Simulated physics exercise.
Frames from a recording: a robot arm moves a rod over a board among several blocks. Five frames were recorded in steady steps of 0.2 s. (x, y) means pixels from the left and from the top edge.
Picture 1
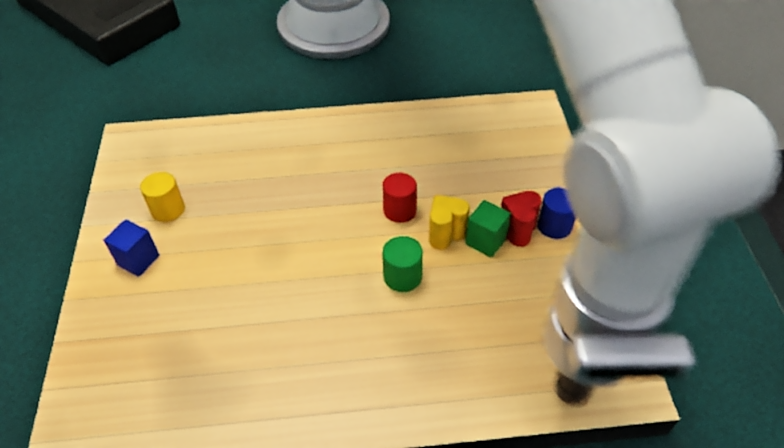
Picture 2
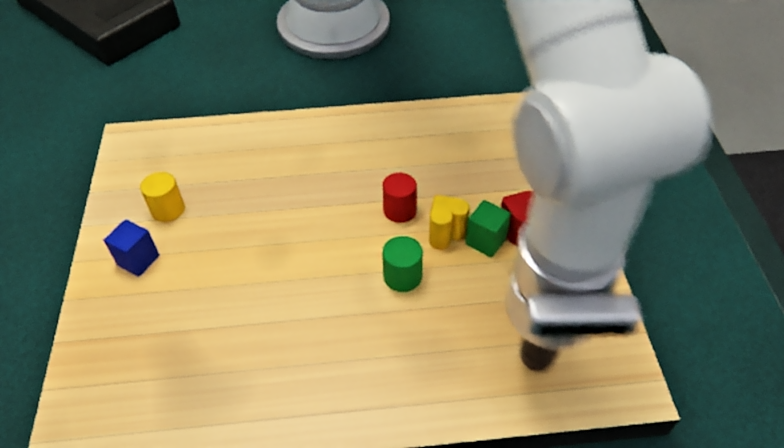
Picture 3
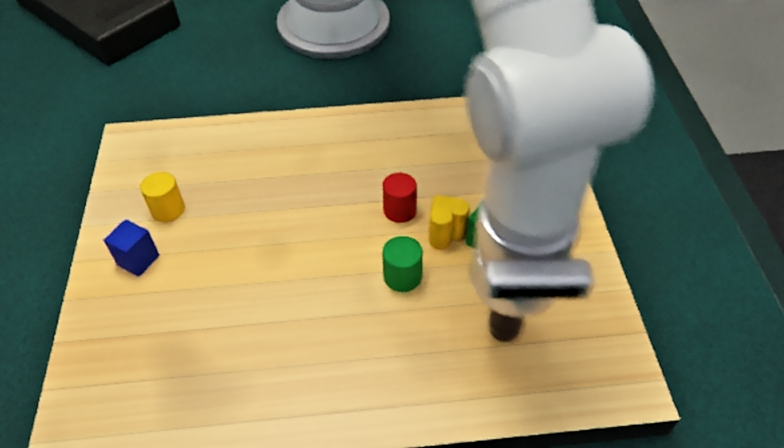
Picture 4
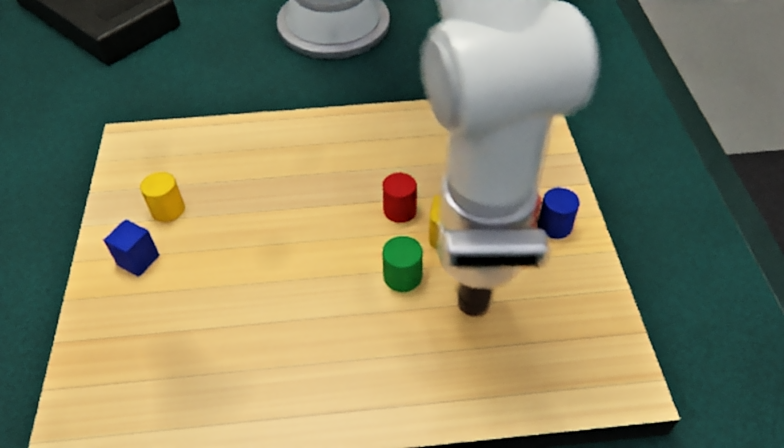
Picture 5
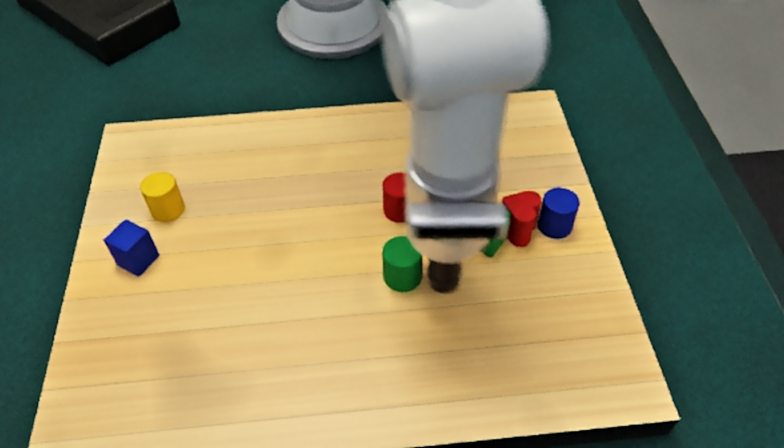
A white robot arm holding a short dark rod moves over a pale wooden board on a dark green surface, seen from above at an angle by a still camera. A yellow cylinder and blue cube sit at left, with red and green cylinders near the middle and yellow, green, red and blue blocks rightward. The rod travels steadily up and left from the lower right to beside the green cylinder, while the blocks stay still.
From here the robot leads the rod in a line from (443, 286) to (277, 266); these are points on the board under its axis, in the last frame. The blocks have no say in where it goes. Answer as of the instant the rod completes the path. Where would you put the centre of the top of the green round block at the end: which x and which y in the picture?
Somewhere near (300, 215).
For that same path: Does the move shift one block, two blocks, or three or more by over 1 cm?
Blocks that move over 1 cm: One.
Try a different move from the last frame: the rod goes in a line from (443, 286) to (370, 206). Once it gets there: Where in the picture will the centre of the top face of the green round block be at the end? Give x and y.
Final place: (384, 243).
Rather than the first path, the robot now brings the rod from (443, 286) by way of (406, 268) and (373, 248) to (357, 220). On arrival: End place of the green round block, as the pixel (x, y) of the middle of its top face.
It comes to (340, 238).
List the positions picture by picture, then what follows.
Rod's lower end (572, 389); green round block (403, 251); yellow heart-shaped block (448, 208), in the first picture.
Rod (537, 357); blocks still, in the second picture.
Rod (504, 328); blocks still, in the third picture.
Rod (473, 303); blocks still, in the fourth picture.
Rod (444, 281); green round block (403, 251); yellow heart-shaped block hidden, in the fifth picture.
What follows on the original path. One third of the way, rod (386, 273); green round block (354, 238).
Two thirds of the way, rod (330, 267); green round block (312, 221).
At the end, rod (276, 261); green round block (300, 215); yellow heart-shaped block still.
